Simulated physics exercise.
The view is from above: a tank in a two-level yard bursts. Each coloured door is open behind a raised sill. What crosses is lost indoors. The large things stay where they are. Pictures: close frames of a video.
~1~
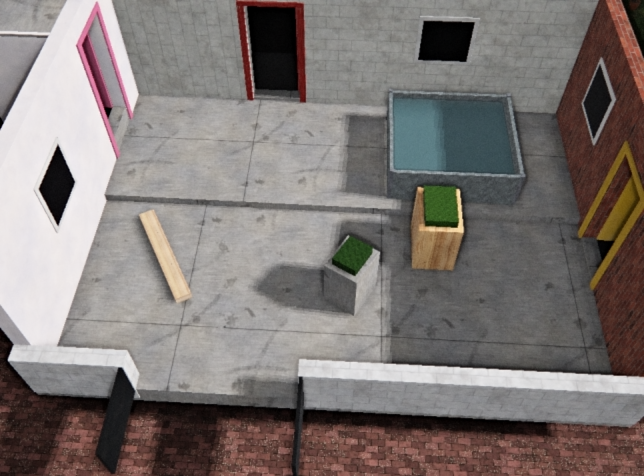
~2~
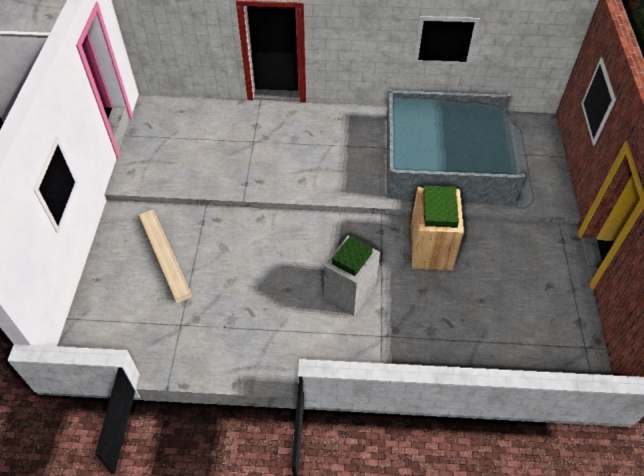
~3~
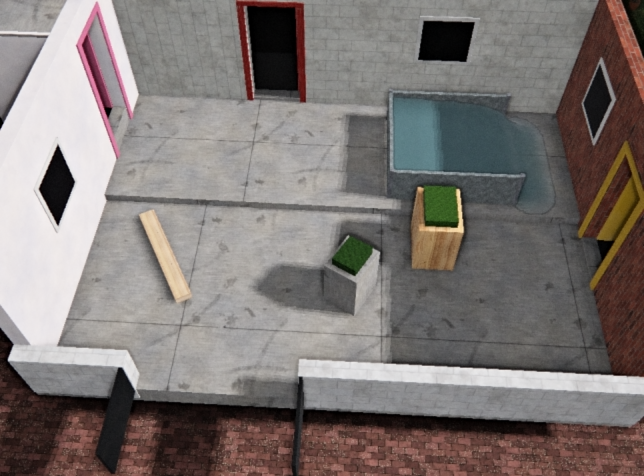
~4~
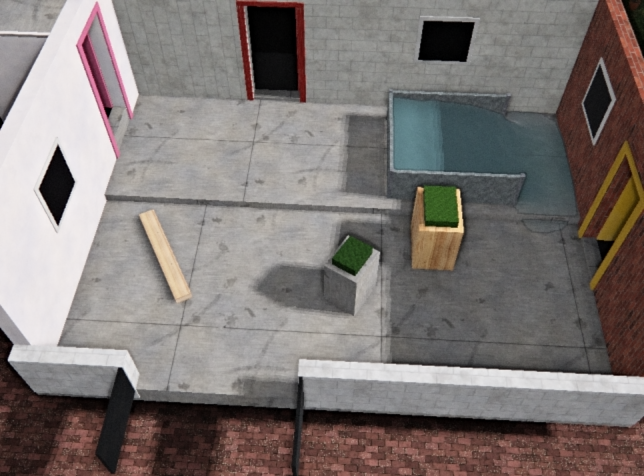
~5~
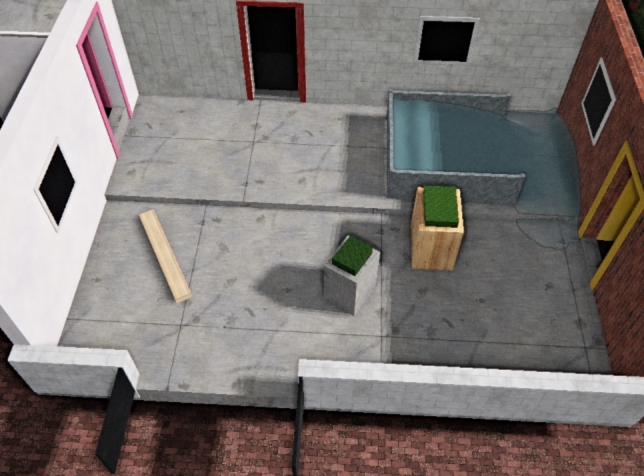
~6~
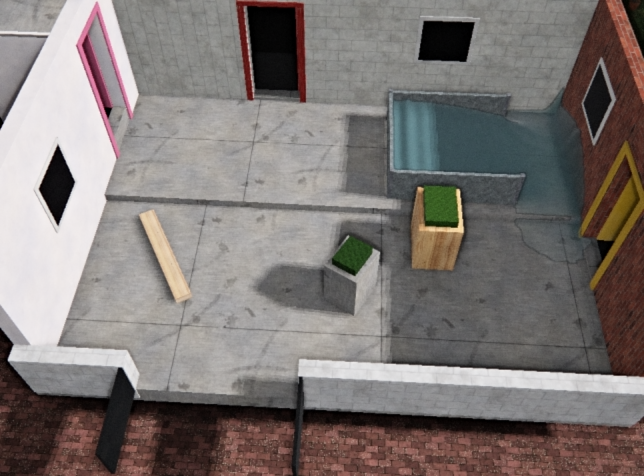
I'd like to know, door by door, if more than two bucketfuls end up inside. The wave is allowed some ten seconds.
One by one: The pink door does not pass two buckets. The red door does not pass two buckets. The yellow door passes two buckets.
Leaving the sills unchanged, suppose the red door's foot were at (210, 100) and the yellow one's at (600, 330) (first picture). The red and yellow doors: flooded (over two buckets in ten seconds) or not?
Result - the red one stays within limits while the yellow one exceeds the limit.
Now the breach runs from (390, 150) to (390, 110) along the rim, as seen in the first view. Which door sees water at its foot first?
First to be reached: The one in red.
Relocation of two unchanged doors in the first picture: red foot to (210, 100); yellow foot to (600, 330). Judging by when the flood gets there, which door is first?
I'd go with the one in yellow.
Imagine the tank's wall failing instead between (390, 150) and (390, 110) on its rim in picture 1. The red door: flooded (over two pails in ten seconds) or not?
I reckon the red door crosses the line.
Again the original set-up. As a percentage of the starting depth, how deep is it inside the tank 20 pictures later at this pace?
Close to 32 %.
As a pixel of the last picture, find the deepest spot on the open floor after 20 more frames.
Near (571, 398).
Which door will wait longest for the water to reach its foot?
Result: The pink door.
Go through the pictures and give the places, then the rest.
The tank at (452, 135) is whole and still, in the first frame.
Water pours out at (507, 152) and has run to (518, 206), in the second frame.
The front is at (540, 209), out from the gap at (507, 154), in the third frame.
Water pours out at (507, 155) and has run to (566, 216), in the fourth frame.
Water pours out at (507, 155) and has run to (577, 236), in the fifth frame.
The front is at (581, 254), out from the gap at (506, 156), in the sixth frame.
A moment on, water covers 10 % of the floor; the pink door not reached, the red door not reached, the yellow door under two buckets in.
Next, water covers 20 % of the floor; the pink door not reached, the red door not reached, the yellow door over two buckets in.
Then, water covers 40 % of the floor; the pink door not reached, the red door wet at the sill, nothing in, the yellow door over two buckets in.
Later, water covers 70 % of the floor; the pink door wet at the sill, nothing in, the red door wet at the sill, nothing in, the yellow door far over two buckets in.
In the end, water covers 90 % of the floor; the pink door wet at the sill, nothing in, the red door wet at the sill, nothing in, the yellow door far over two buckets in.
